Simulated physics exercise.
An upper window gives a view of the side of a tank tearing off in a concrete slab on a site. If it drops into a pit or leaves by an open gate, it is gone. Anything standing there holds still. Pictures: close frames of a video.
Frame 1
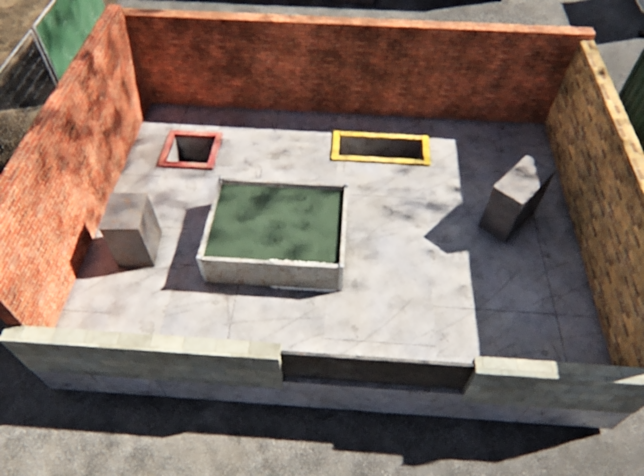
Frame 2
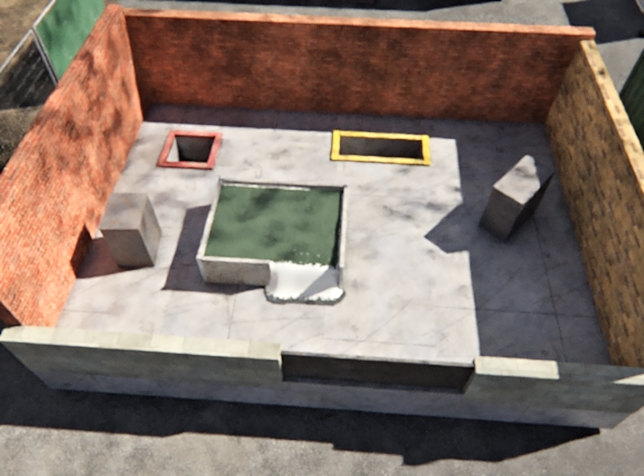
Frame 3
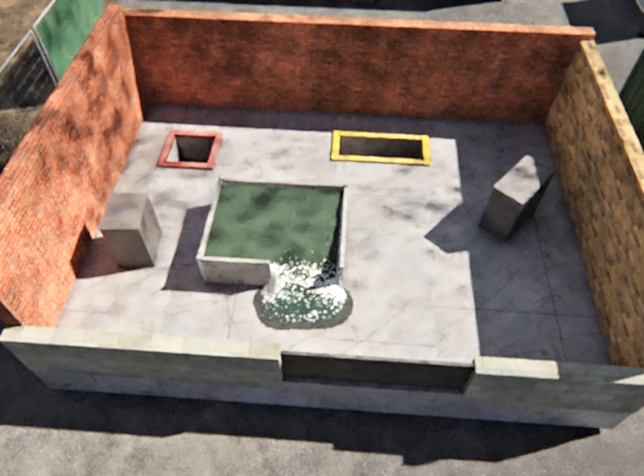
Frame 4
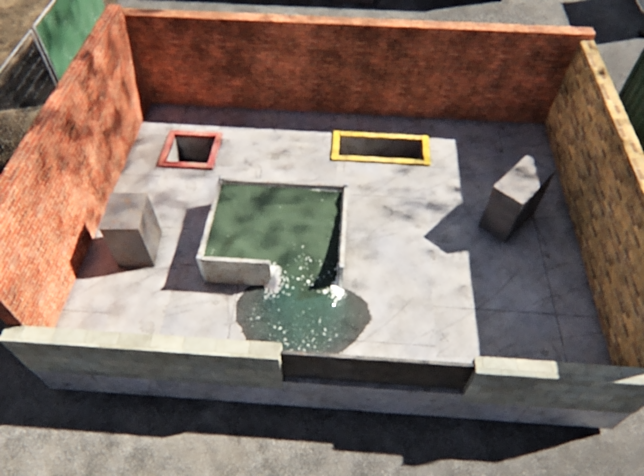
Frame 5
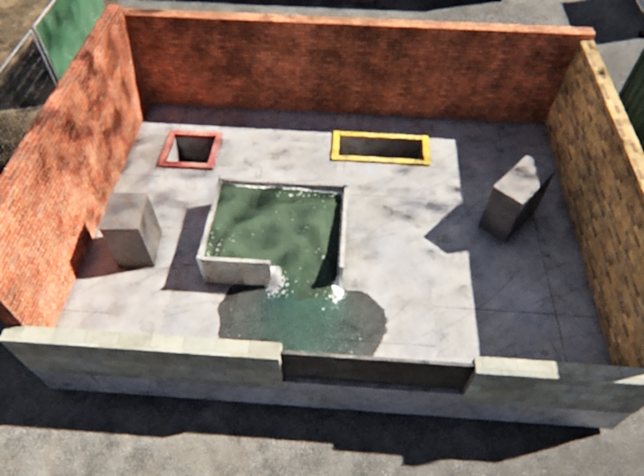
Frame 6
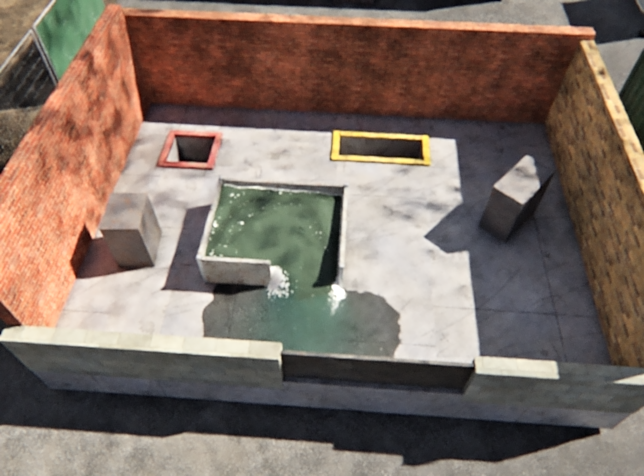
Green water pours through a gap in the front wall of a square, open concrete tank, seen from high above in a walled yard. Brick walls enclose the pale slab, with a red-framed opening at back left, a yellow-framed one behind, and grey blocks at either side. The near side breaks open at its right, and foaming water spreads forward and sideways in a widening dark pool while the view stays still.
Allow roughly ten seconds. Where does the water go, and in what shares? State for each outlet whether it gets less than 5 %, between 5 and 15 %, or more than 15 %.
My prediction: The gate accounts for a negligible part - below five per cent; the yellow pit accounts for a negligible part - below five per cent; the red pit accounts for a negligible part - below five per cent.
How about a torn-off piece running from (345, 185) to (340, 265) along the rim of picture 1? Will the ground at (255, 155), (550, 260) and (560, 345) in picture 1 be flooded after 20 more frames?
Well, the first is missed by the spill, the next hit by the spill, the last hit by the spill.
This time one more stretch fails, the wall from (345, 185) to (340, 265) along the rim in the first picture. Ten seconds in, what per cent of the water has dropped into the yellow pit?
Near 4 per cent for yellow.
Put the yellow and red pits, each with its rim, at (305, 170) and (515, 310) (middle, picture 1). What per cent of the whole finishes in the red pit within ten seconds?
Out of a hundred parts, 12 go to red.
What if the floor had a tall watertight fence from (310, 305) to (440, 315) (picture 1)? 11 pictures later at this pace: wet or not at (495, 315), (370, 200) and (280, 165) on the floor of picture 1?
Point by point: First swamped, next spared, last spared.
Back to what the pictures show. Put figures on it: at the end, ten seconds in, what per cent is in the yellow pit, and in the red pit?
About 0 %, then about 0 %.
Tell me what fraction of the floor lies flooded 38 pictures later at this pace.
My estimate is close to 60 per cent.
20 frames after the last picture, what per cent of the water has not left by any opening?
About 100 per cent.
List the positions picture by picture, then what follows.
The open tank at (277, 223) is whole and still, in the first frame.
The front is at (269, 291), out from the gap at (306, 280), in the second frame.
Water pours out at (306, 280) and has run to (268, 321), in the third frame.
Water pours out at (306, 281) and has run to a hidden place, in the fourth frame.
The front is at a hidden place, out from the gap at (306, 280), in the fifth frame.
The front is at a hidden place, out from the gap at (306, 280), in the sixth frame.
A moment on, water covers 10 % of the floor; the gate 0 %, the yellow pit 0 %, the red pit 0 %.
Next, water covers 25 % of the floor; the gate 0 %, the yellow pit 0 %, the red pit 0 %.
Then, water covers 40 % of the floor; the gate 0 %, the yellow pit 0 %, the red pit 0 %.
Later, water covers 60 % of the floor; the gate 0 %, the yellow pit 0 %, the red pit 0 %.
In the end, water covers 95 % of the floor; the gate 0 %, the yellow pit 0 %, the red pit 0 %.
